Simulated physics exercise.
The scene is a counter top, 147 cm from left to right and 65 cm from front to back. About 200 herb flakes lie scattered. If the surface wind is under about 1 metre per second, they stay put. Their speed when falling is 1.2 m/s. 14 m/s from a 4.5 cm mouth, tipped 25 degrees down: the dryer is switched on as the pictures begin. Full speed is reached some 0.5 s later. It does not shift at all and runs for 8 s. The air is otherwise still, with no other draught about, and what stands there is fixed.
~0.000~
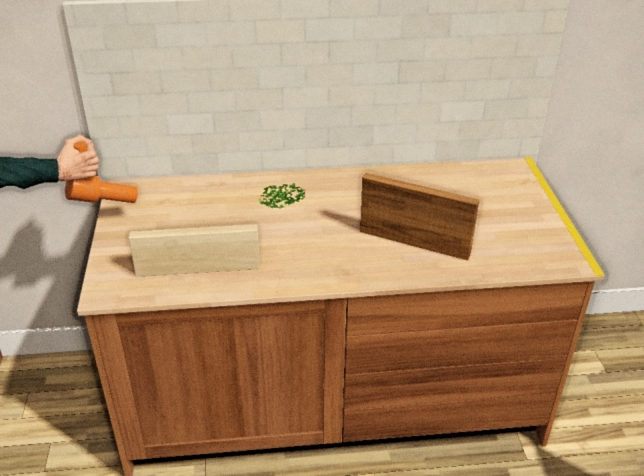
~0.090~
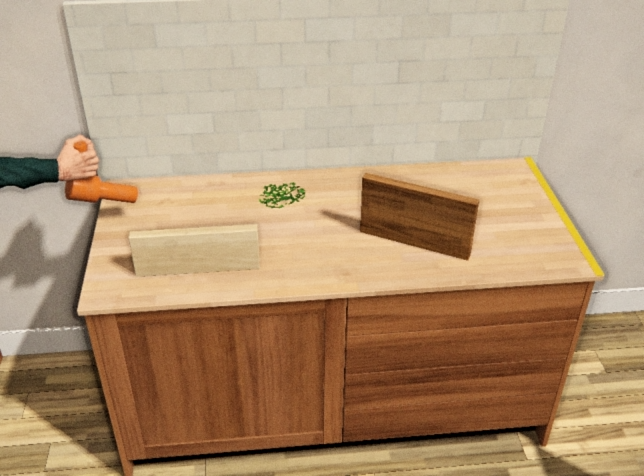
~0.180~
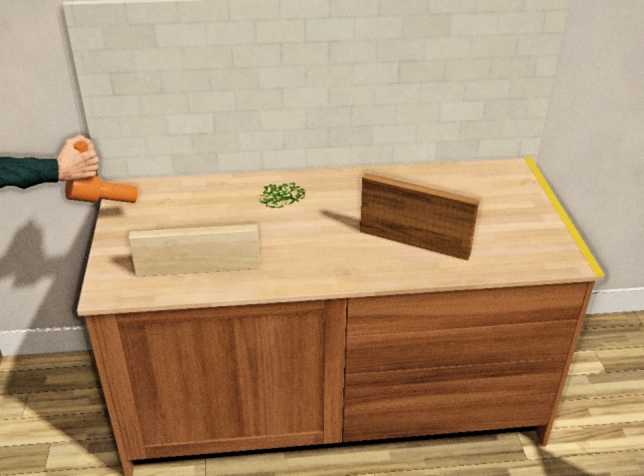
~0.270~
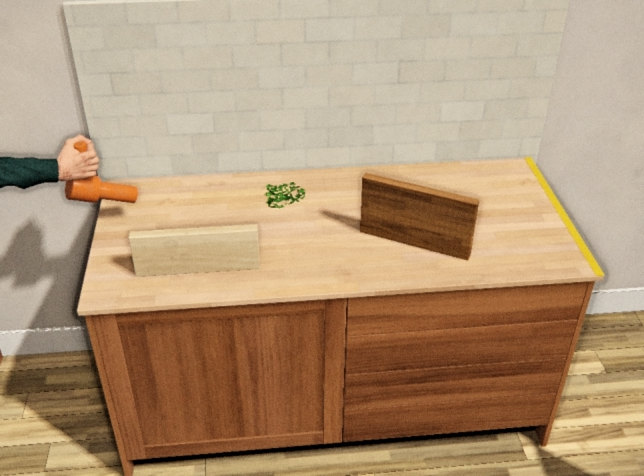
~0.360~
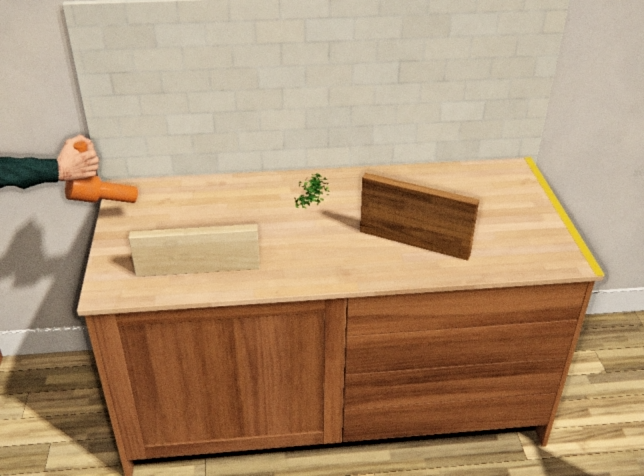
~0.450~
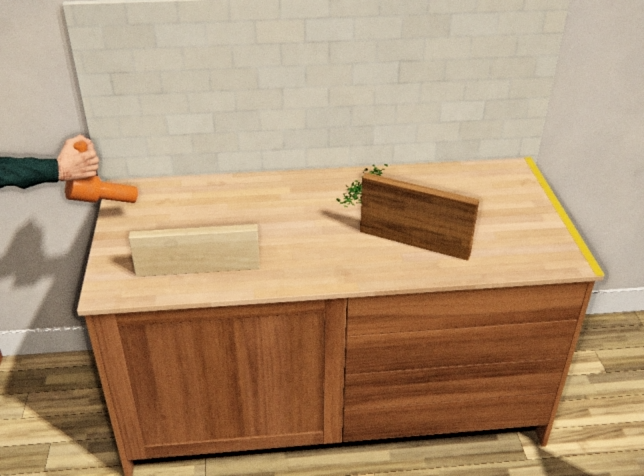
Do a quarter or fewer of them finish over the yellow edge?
No, more than a quarter do.
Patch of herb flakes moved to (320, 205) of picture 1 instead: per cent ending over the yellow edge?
100 %.
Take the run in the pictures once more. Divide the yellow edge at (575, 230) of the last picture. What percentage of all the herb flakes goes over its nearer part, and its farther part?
Roughly 0 per cent nearer, roughly 100 per cent farther.
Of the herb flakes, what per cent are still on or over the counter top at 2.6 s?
Estimated share: Some 0 %.
After 1.6 s, 11 % are on the move or not yet settled, 100 % are over the yellow edge.
After 2.6 s, 0 % are on the move or not yet settled, 100 % are over the yellow edge.
After 4.4 s, 0 % are on the move or not yet settled, 100 % are over the yellow edge.
After 8.0 s, at the end, 100 % are over the yellow edge.
